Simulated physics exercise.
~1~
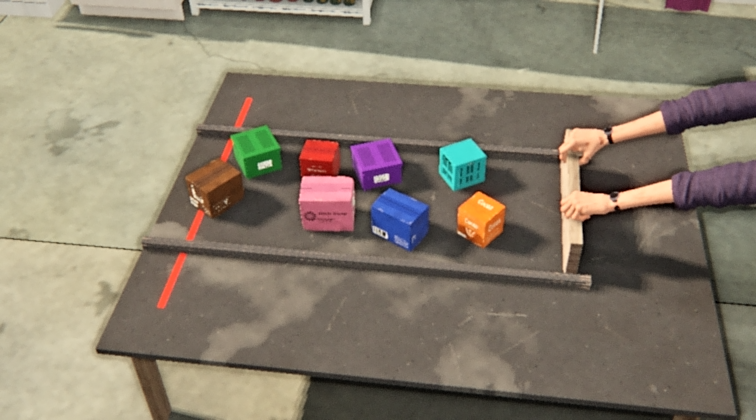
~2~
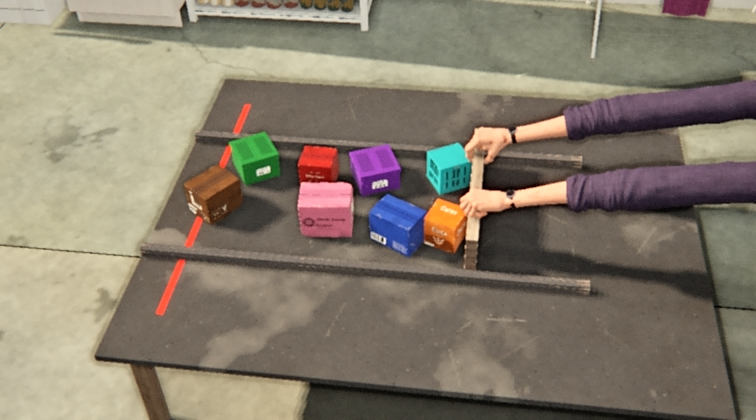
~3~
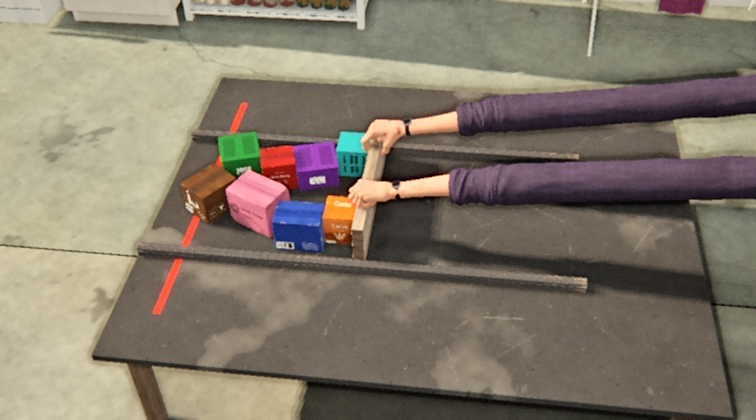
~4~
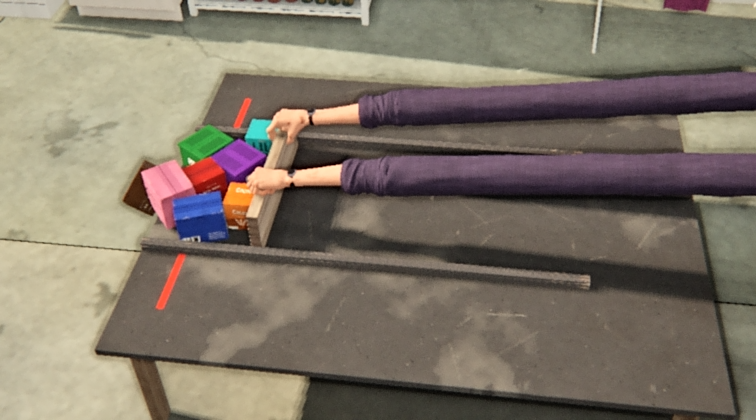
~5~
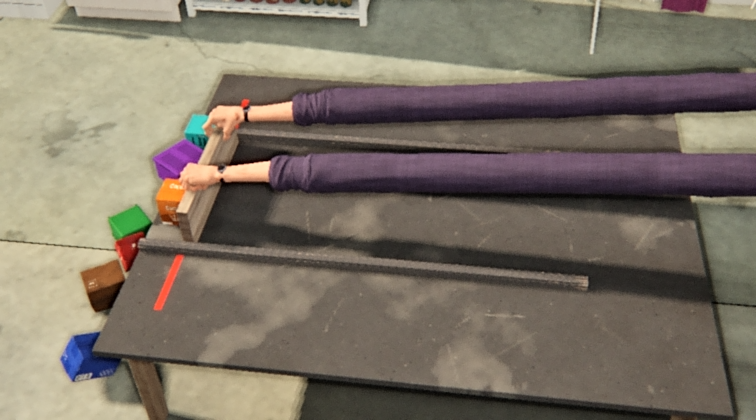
In this clip, two hands slide an upright plank leftward along a dark table between two battens, bunching eight colourful boxes together and pushing them toward the left edge, until the blue, pink, red, green and brown ones fall off while purple, orange and turquoise remain by the plank.
